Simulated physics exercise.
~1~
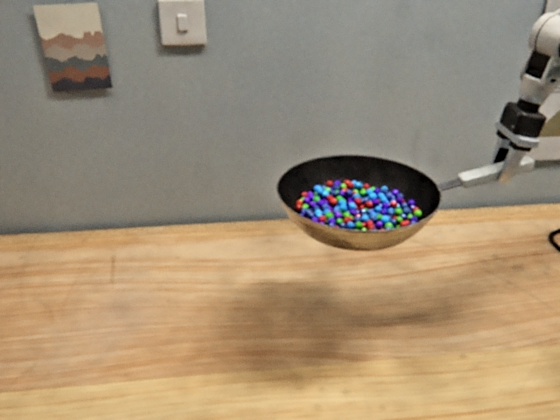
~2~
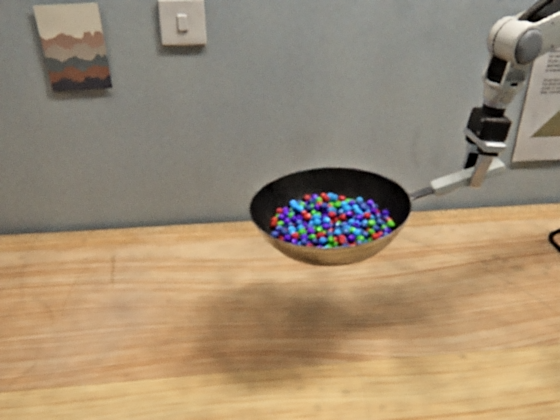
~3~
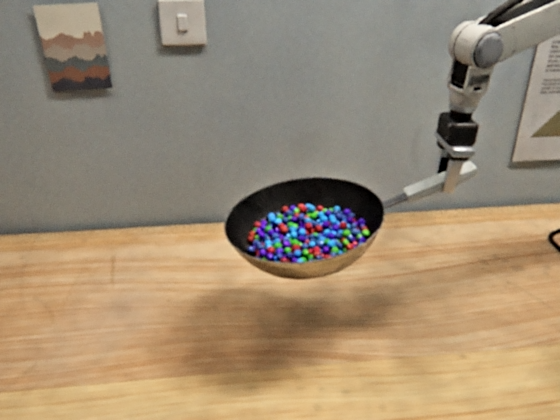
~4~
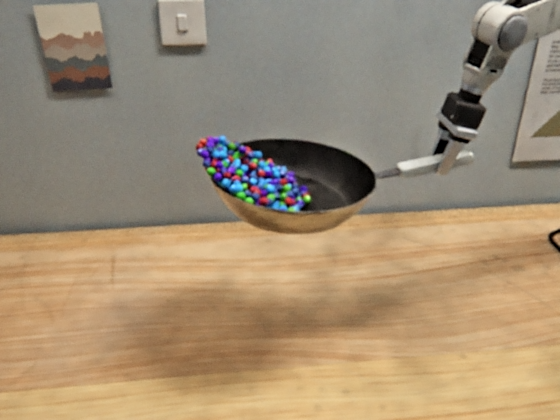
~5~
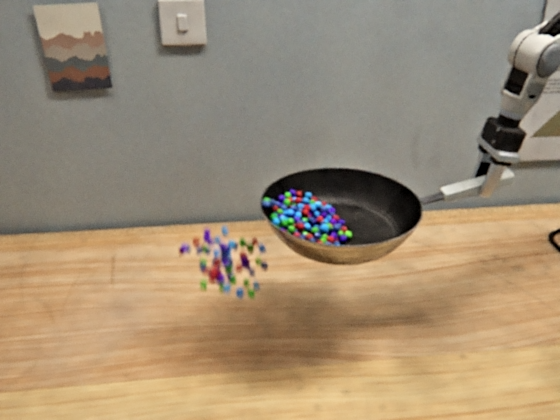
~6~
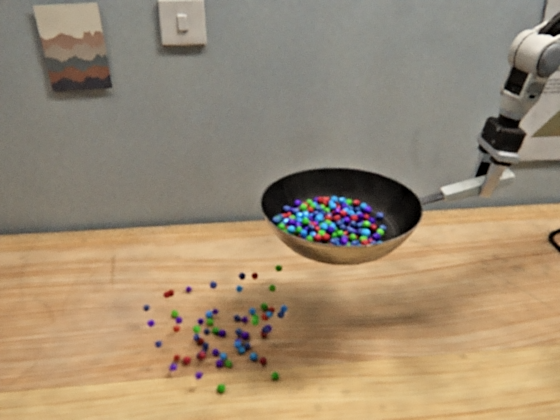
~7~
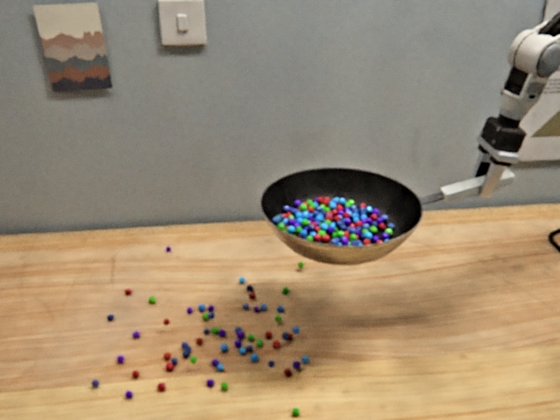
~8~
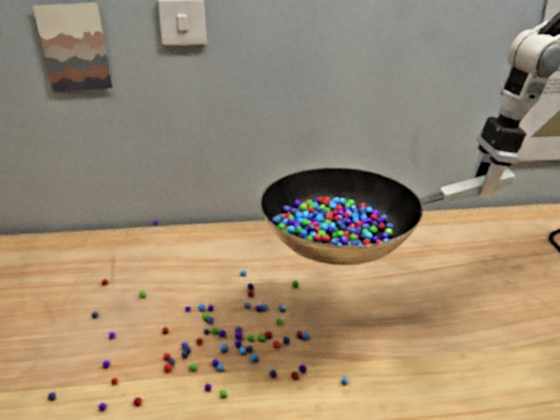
Robot arm jerking a frying pan of colourful round sweets, some spilling left and scattering across the wooden table, most staying inside.
